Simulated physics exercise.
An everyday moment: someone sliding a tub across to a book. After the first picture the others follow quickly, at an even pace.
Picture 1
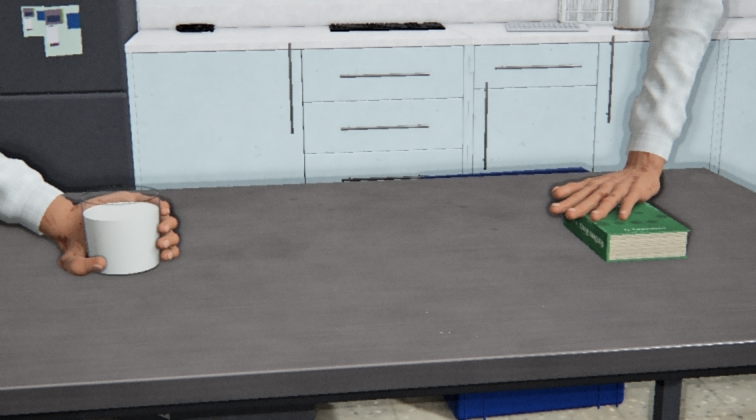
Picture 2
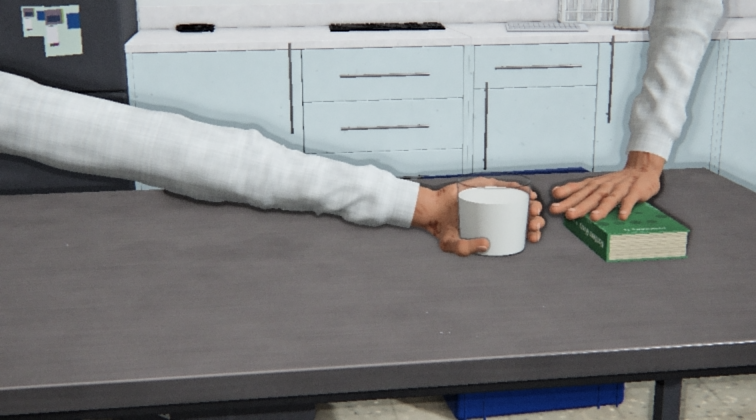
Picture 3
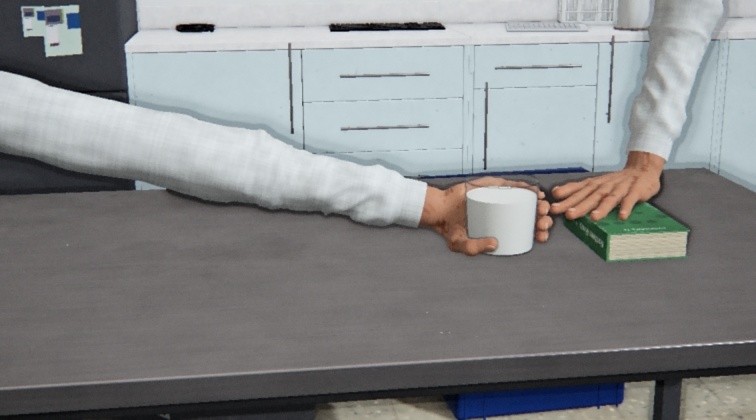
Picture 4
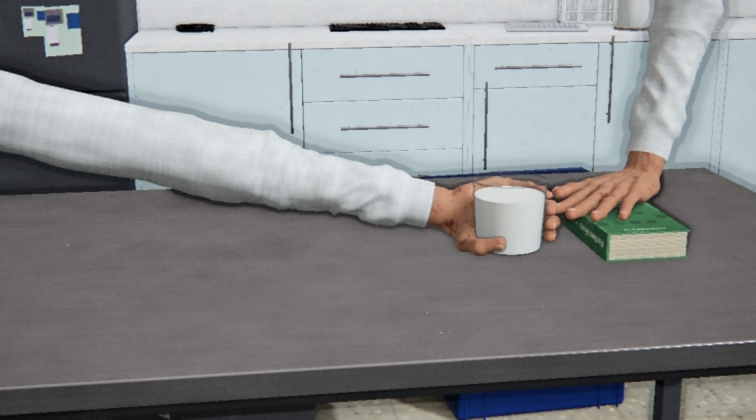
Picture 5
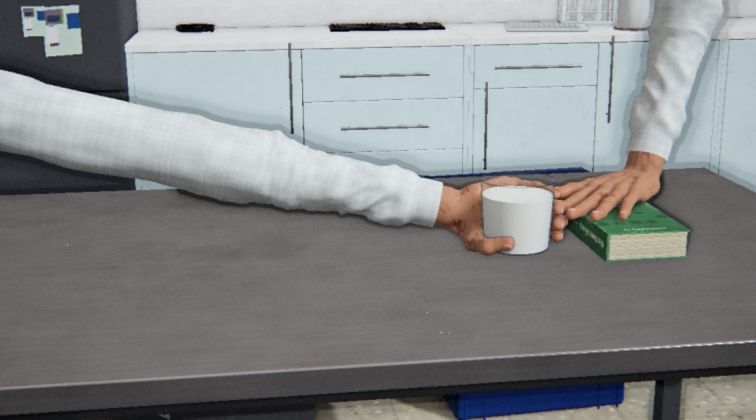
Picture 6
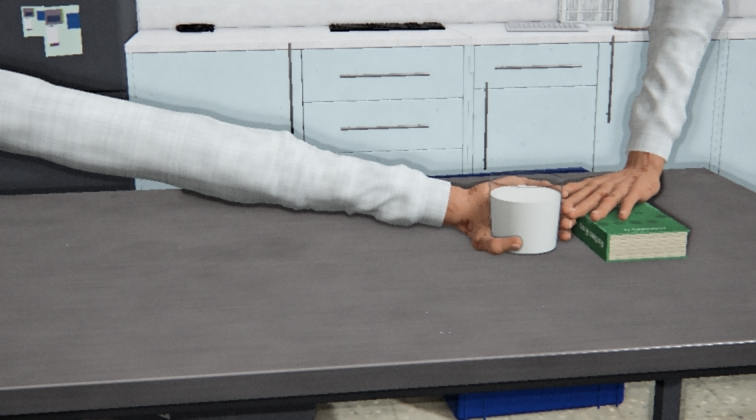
The clip opens with one hand around a white tub at the left of a grey table and another hand resting on a green book at the right. The first arm slides the tub far rightward across the tabletop, then inches it closer to the book, which stays still.
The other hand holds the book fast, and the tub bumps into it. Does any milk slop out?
The tub holds.
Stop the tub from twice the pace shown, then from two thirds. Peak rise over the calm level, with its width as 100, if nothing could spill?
In turn 25 and 10 per cent.
A moment on, the tub meets the book.
Further on, the milk surges up the wall; the wave climbs under half way to the rim.
When it is over, the tub stands at the book; all is still inside.
